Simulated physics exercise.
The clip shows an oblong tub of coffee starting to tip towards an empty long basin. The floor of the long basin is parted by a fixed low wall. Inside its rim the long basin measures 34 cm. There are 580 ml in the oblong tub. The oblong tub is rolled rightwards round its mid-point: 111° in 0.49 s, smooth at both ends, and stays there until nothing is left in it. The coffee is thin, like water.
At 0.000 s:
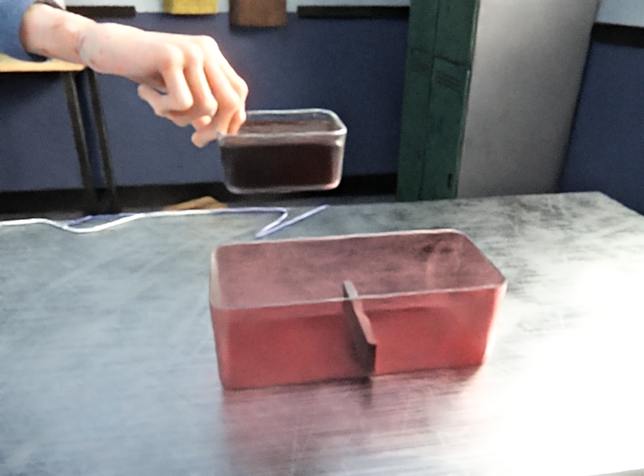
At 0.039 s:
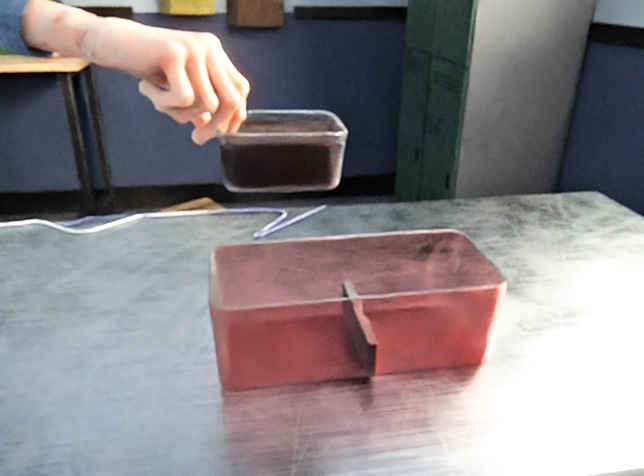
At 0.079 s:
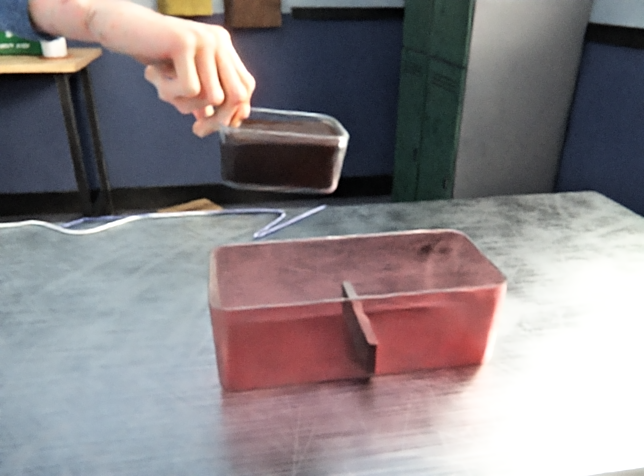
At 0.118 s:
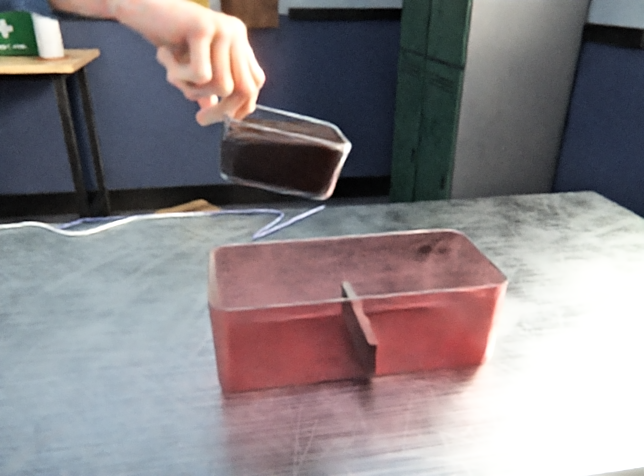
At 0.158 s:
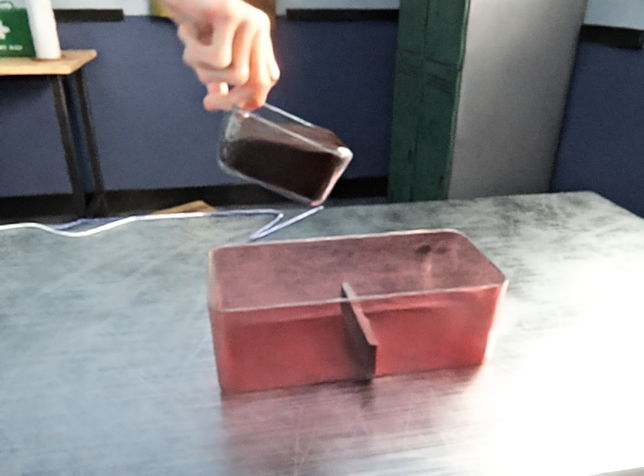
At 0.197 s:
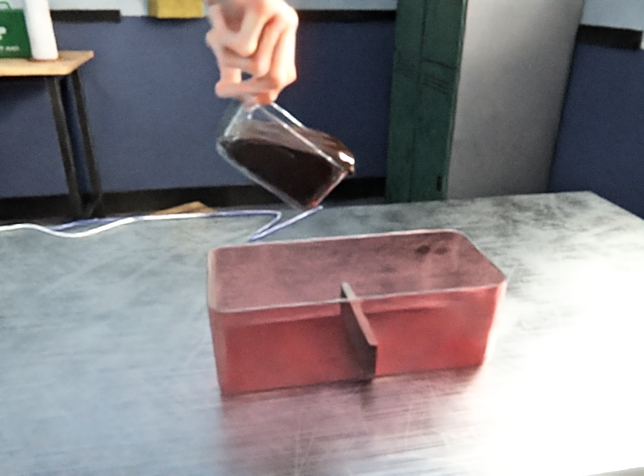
To begin with, a hand holds a clear oblong tub of dark liquid almost level above a reddish long basin on a metal table. The hand then shifts right and turns the tub rightwards, slightly at first and then steeply, as the liquid gathers towards its lowered right end.
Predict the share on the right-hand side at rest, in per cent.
The far part has some 65 per cent.
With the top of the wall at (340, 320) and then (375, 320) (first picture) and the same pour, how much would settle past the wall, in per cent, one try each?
In turn about 80 and 45 per cent.
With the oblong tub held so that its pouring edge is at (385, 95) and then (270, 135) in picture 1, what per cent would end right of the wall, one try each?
First 85, then 10 per cent.
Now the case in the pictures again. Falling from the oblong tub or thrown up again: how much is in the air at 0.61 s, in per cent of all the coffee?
Near 6 in a hundred.
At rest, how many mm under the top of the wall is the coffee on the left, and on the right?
Left about 40 mm, right about 32 mm.
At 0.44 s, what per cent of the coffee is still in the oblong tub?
About 9 per cent.
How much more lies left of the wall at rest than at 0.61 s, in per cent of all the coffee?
About 10 per cent.
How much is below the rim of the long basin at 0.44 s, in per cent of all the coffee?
Some 48 per cent.
After 0.44 s the tilt is 108° and 9 per cent is still to pour, 2 is left of the wall and 47 right of it.
After 0.61 s the tilt is 111° and 0 per cent is still to pour, 23 is left of the wall and 71 right of it.
After 0.79 s the tilt is 111° and 0 per cent is still to pour, 31 is left of the wall and 66 right of it.
After 0.99 s the tilt is 111° and 0 per cent is still to pour, 33 is left of the wall and 65 right of it.
In the end 33 per cent lies left of the wall, 65 right of it and 2 outside.
